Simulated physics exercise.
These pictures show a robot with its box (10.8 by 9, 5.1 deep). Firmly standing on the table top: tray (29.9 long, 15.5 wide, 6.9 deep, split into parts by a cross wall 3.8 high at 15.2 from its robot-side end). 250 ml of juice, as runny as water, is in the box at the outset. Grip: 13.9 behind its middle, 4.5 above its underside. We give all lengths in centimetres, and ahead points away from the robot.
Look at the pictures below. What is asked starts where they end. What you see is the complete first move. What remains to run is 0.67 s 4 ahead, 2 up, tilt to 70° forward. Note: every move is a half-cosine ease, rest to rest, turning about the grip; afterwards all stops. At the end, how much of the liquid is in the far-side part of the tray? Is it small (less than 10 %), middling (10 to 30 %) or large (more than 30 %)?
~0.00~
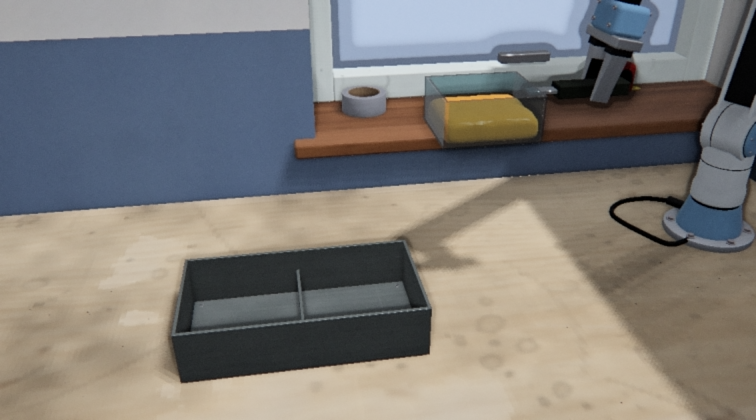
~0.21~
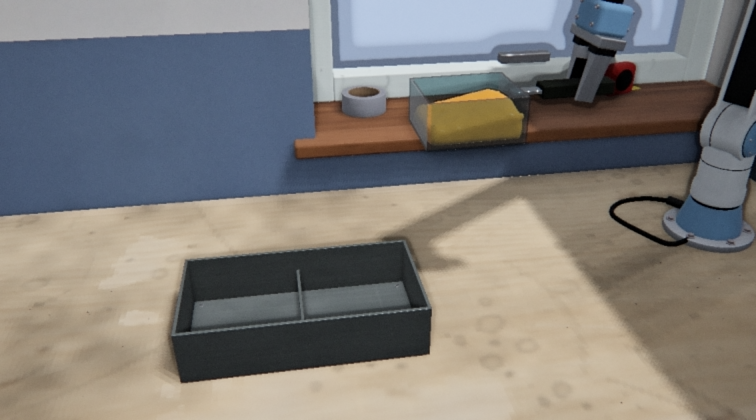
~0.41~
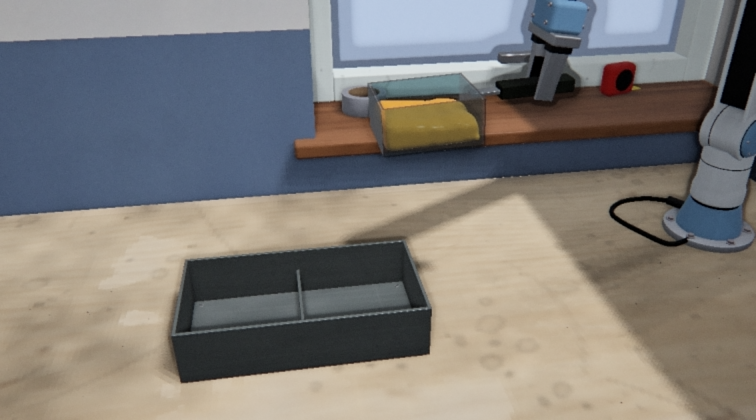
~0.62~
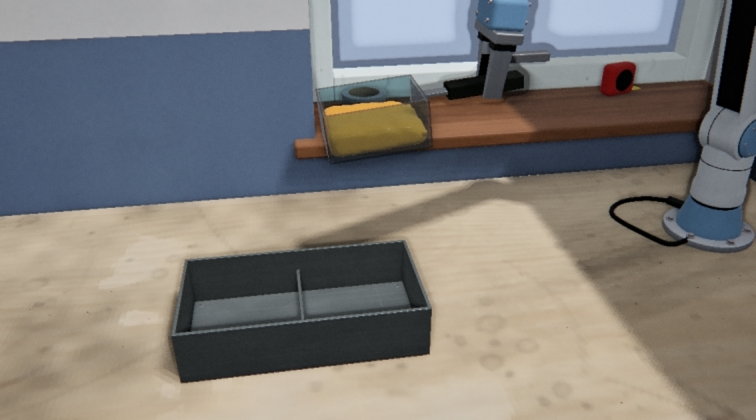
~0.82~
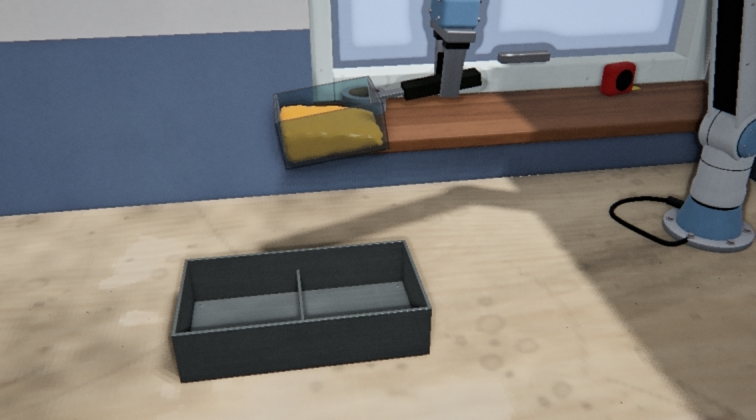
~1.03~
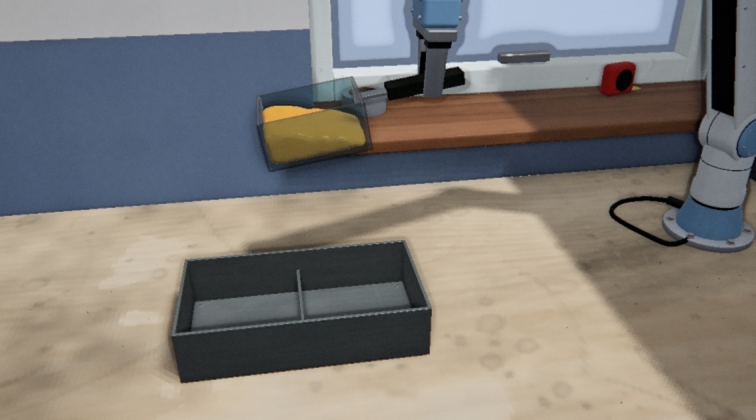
It is large.
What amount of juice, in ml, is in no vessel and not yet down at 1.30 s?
0 ml.
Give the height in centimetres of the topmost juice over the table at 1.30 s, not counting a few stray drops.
Top height: Around 26 cm.
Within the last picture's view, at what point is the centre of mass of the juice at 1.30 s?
About (313, 164) in the last view.
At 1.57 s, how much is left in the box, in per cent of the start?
Around 55 %.
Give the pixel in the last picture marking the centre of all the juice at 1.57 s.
It is centred at about (318, 235).
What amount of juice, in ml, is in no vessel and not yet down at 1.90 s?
I'd put it near 25 ml.
By 1.30 s, tilted 30° forward, liquid up to 26 above the table; 255 ml in the box.
By 1.57 s, tilted 64° forward, liquid up to 20 above the table; 140 ml in the box, 60 ml in the far-side part, 50 ml in the air or running down outside.
By 1.90 s, tilted 70° forward, liquid up to 85 above the table; 100 ml in the far-side part, 75 ml in the box, 50 ml in the robot-side part, 25 ml in the air or running down outside.
By 2.70 s, tilted 70° forward, liquid up to 18 above the table; 120 ml in the far-side part, 70 ml in the robot-side part, 55 ml in the box, 10 ml on the table or floor.
Final state, 120 ml in the far-side part, 70 ml in the robot-side part, 55 ml in the box, 10 ml on the table or floor. That is 46 % in the far-side part of the tray.
